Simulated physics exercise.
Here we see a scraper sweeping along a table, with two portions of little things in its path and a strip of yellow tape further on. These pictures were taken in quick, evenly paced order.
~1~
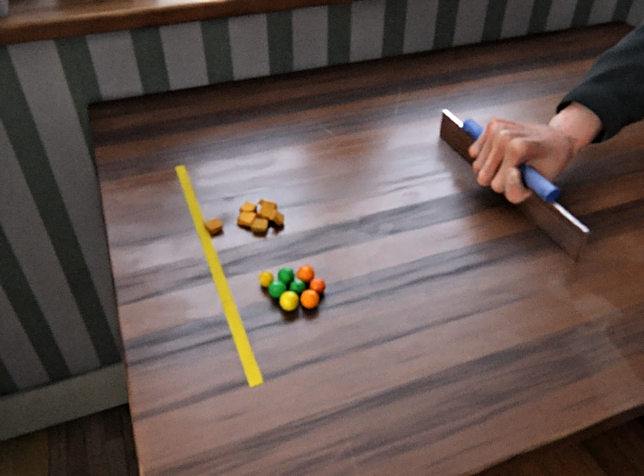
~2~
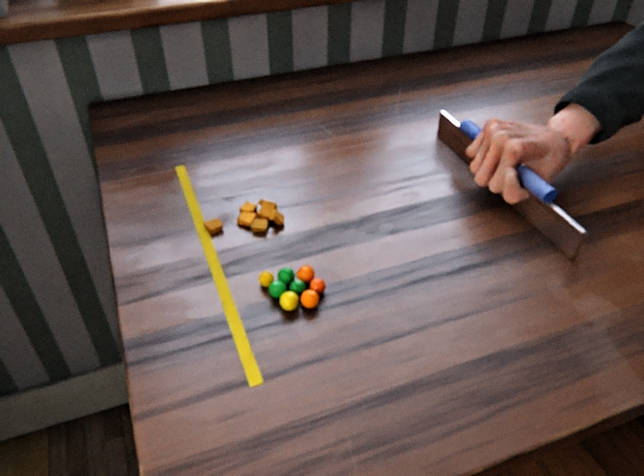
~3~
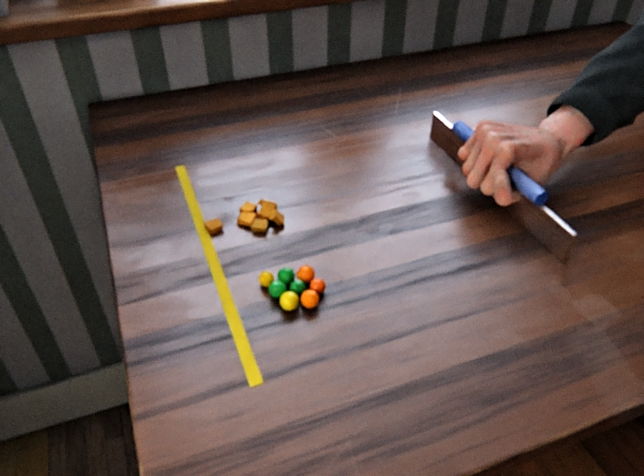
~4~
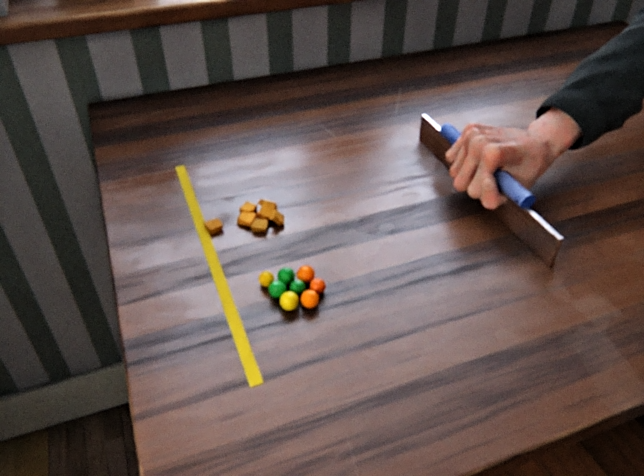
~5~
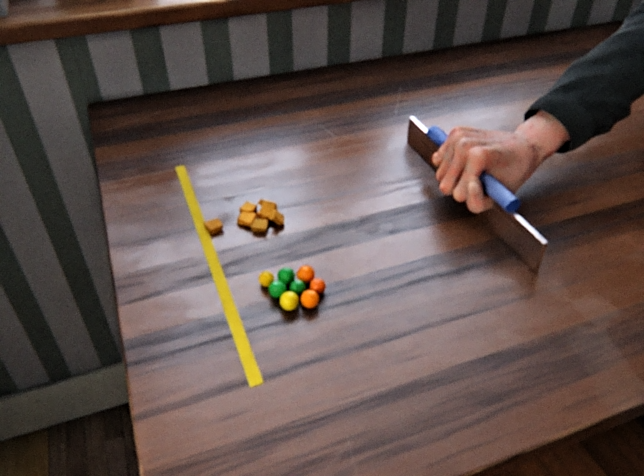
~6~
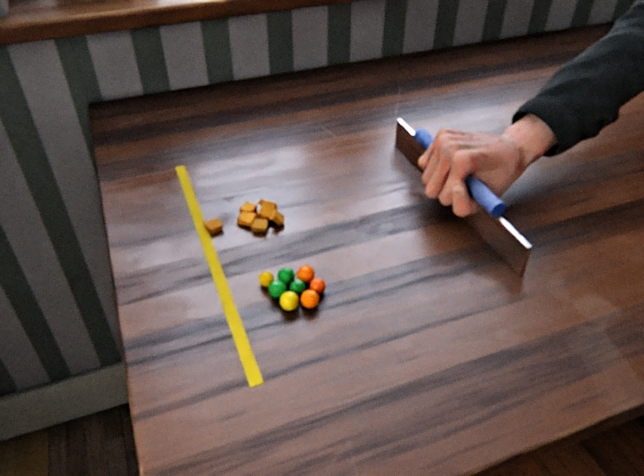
On a striped wooden table, a hand gripping a blue-handled scraper slid it a short way left, while the colourful little balls and small brown squares near the yellow tape stayed still.
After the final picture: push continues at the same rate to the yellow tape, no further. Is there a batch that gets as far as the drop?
Front batch - yes, some goes over; back batch - no, it stays on top.
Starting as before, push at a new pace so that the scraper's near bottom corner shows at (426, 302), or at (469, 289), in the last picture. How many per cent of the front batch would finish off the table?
Lab note: Share near 100 per cent at the first pace and 100 per cent at the second.
Then, 0.49 s past the last view, scraper still moving, near (330, 202); front batch all on the table, its front near (267, 279); back batch all on the table, its front near (214, 226).
Then, 0.99 s past the last view, scraper stopped at the yellow tape; front batch all on the table, its front near (156, 286); back batch all on the table, its front near (155, 249).
Then, 1.27 s past the last view, scraper stopped at the yellow tape; front batch about a quarter over the edge; back batch all on the table, its front near (155, 249).
Finally, scraper stopped at the yellow tape; front batch all over the edge; back batch all on the table, its front near (155, 249).
